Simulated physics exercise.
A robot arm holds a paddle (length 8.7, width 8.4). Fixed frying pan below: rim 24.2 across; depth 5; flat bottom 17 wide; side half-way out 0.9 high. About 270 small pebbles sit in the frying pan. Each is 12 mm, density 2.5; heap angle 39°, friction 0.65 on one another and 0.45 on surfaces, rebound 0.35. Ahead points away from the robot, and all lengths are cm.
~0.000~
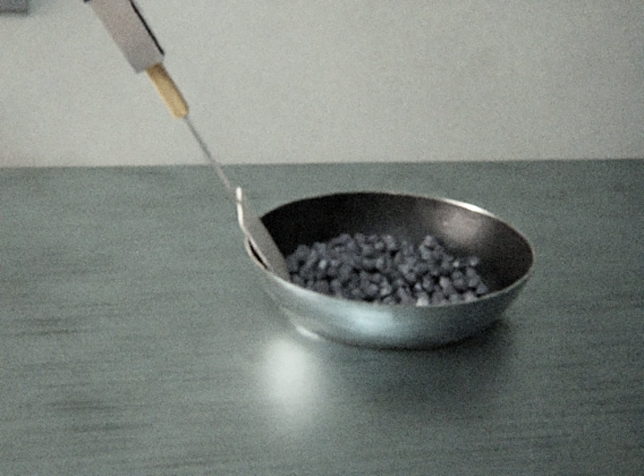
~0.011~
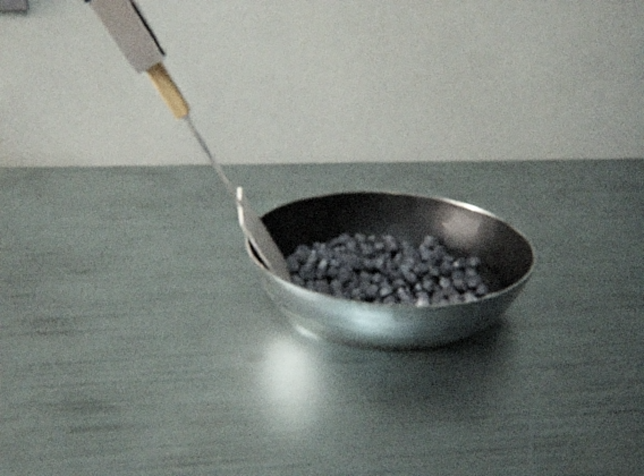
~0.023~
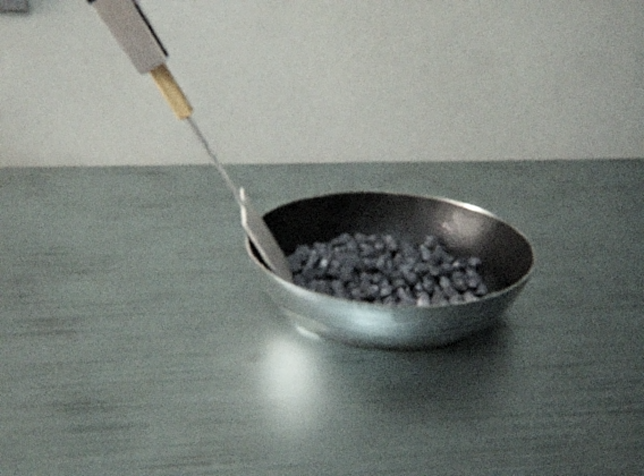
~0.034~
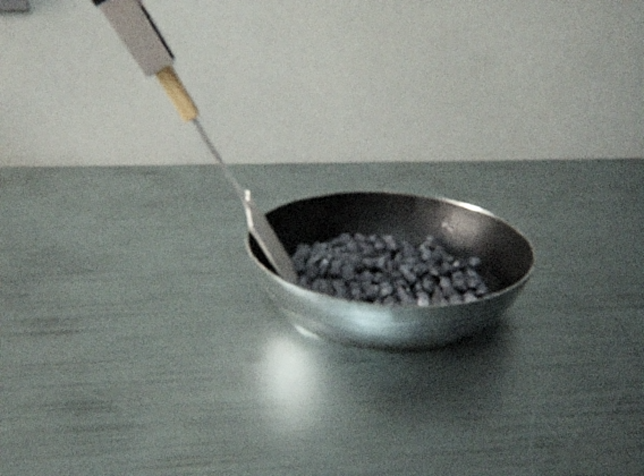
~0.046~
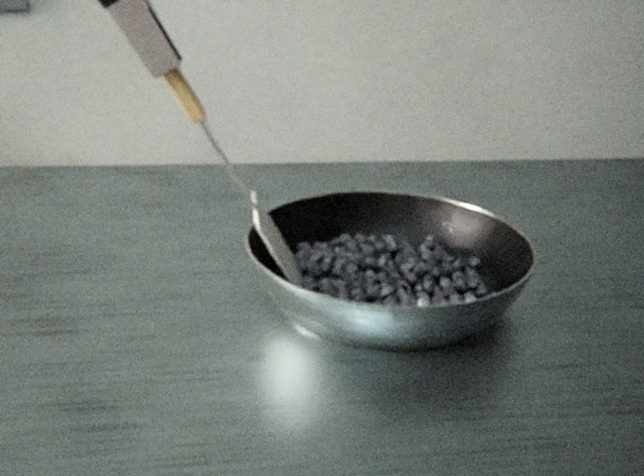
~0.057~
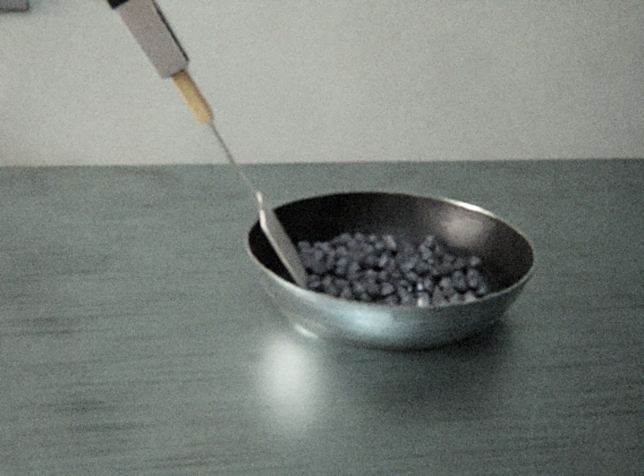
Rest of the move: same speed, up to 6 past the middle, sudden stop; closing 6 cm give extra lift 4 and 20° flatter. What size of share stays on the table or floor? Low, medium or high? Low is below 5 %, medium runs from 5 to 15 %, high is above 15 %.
The share is low, below 5 %.
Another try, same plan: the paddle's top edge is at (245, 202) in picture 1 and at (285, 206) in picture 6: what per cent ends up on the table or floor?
Some 10 percent ends up on the table or floor.
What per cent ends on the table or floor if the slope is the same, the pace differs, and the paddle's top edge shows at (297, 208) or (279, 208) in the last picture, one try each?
Close to 15 per cent in the first try and close to 5 per cent in the second.
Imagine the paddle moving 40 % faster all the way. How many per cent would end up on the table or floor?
Some 0 in a hundred.
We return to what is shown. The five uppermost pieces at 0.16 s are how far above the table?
Height: Some 4 cm.
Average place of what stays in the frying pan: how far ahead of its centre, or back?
About 4.5 cm ahead.
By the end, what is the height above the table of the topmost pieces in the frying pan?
Top of the heap: Roughly 6.0 cm above the table top.
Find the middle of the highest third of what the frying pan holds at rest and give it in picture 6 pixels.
The centre sits close to (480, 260).
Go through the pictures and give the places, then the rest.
The first picture shows paddle top edge at (240, 204), sloping 61°; upper third of the load around (385, 269), from x 295 to 490, top at y 240; 266 in the frying pan.
The second picture shows paddle top edge at (240, 204), sloping 61°; upper third of the load around (385, 269), from x 295 to 490, top at y 240.
The third picture shows paddle top edge at (243, 205), sloping 61°; upper third of the load around (383, 270), from x 295 to 490, top at y 240.
The fourth picture shows paddle top edge at (248, 207), sloping 61°; upper third of the load around (383, 270), from x 295 to 490, top at y 240.
The fifth picture shows paddle top edge at (255, 208), sloping 61°; upper third of the load around (382, 269), from x 300 to 490, top at y 240.
The sixth picture shows paddle top edge at (261, 208), sloping 61°; upper third of the load around (379, 268), from x 300 to 490, top at y 240; 266 in the frying pan.
After 0.16 s, sloping 61°, highest piece 4 above the table; 266 in the frying pan.
After 0.25 s, sloping 52°, highest piece 6 above the table; 266 in the frying pan.
After 0.50 s, sloping 41°, highest piece 6 above the table; 266 in the frying pan.
After 1.55 s, sloping 41°, highest piece 6 above the table; 266 in the frying pan.
At rest, 266 in the frying pan. That is 0 % on the table or floor.
